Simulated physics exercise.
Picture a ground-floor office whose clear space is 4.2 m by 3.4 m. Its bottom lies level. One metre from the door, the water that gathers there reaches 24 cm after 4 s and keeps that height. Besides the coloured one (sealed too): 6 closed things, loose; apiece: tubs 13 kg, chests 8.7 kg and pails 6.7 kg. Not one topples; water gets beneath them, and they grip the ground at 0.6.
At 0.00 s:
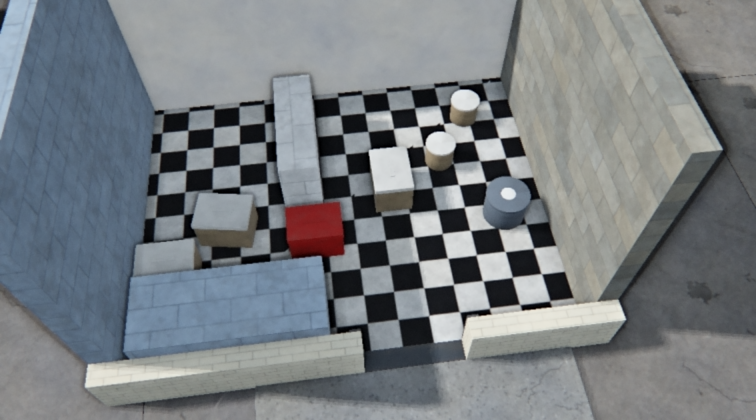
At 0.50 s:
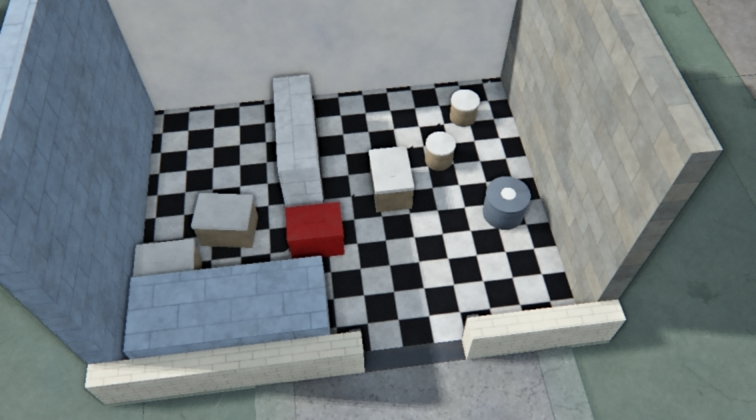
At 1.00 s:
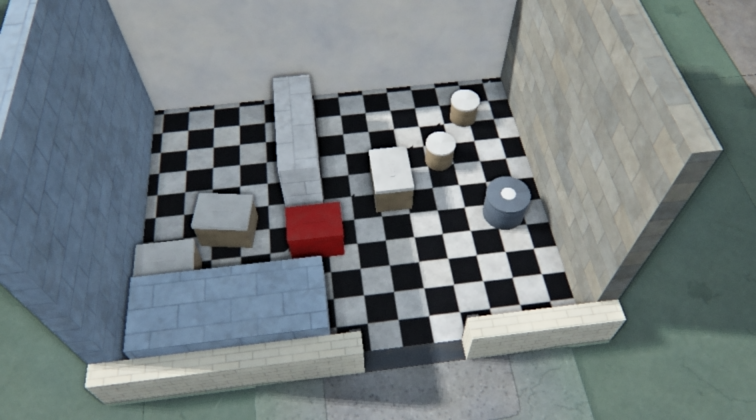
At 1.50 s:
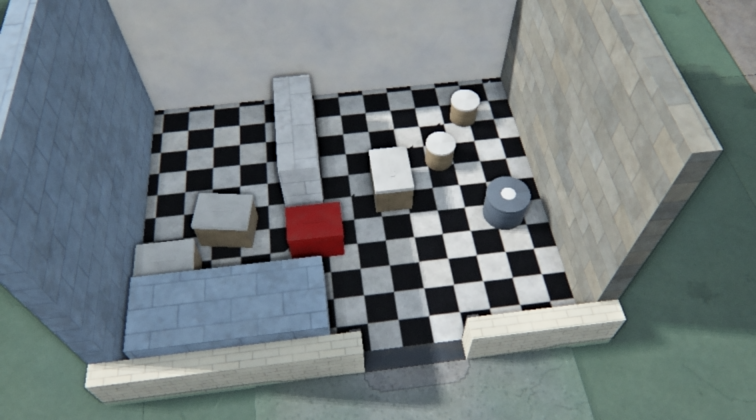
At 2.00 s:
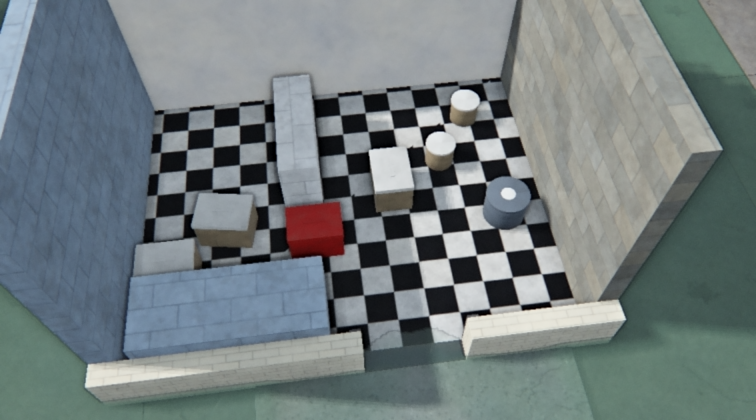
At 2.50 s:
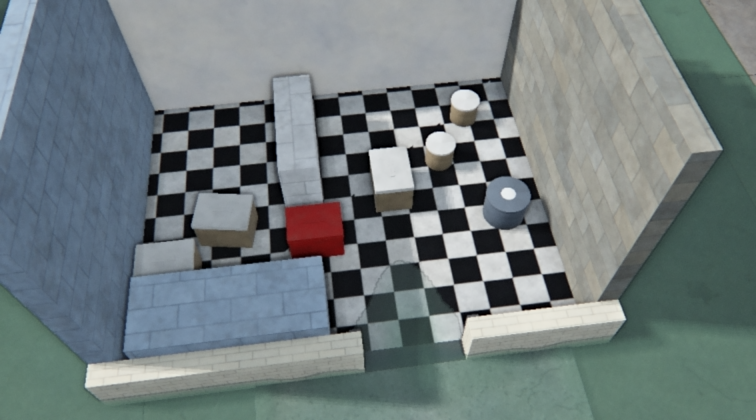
A small room with a black-and-white checkered floor is seen from high above, its near side low-walled with a doorway gap. A red chest sits left of centre among pale blocks and a long blue one, with two pale pails and a blue-grey one to the right. Greenish water spreads over the grey ground outside, then through the gap onto the floor, while everything else and the camera stay still.
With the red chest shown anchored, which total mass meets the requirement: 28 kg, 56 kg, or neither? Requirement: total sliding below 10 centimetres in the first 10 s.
Result: Light ballast works.
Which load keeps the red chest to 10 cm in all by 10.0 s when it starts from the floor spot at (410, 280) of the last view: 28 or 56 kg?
Well, must use the heavier.
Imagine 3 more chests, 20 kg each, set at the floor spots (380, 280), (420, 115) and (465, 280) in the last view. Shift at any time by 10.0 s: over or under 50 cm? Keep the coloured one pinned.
Spot one crosses the limit, spot two crosses the limit, spot three stays inside.
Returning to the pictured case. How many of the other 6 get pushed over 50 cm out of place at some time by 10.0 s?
Tally: 5.
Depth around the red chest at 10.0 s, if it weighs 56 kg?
Around 9 cm.
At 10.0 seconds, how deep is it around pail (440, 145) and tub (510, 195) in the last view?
Some 16 cm at the first, some 11 cm at the second.
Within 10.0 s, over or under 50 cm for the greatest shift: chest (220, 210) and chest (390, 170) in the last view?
First within the mark, second above the mark.
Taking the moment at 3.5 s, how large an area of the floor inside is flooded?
Some 3.0 m2.
After 3.5 s the red chest would be 0 cm from its start with 28 kg and 0 cm from its start with 56 kg; 3 cm of water round it then.
After 4.5 s the red chest would be 0 cm from its start with 28 kg and 0 cm from its start with 56 kg; 5 cm of water round it then.
After 7.0 s the red chest would be 0 cm from its start with 28 kg and 0 cm from its start with 56 kg; 6 cm of water round it then.
After 10.0 s the red chest would be 0 cm from its start with 28 kg and 0 cm from its start with 56 kg; 9 cm of water round it then.
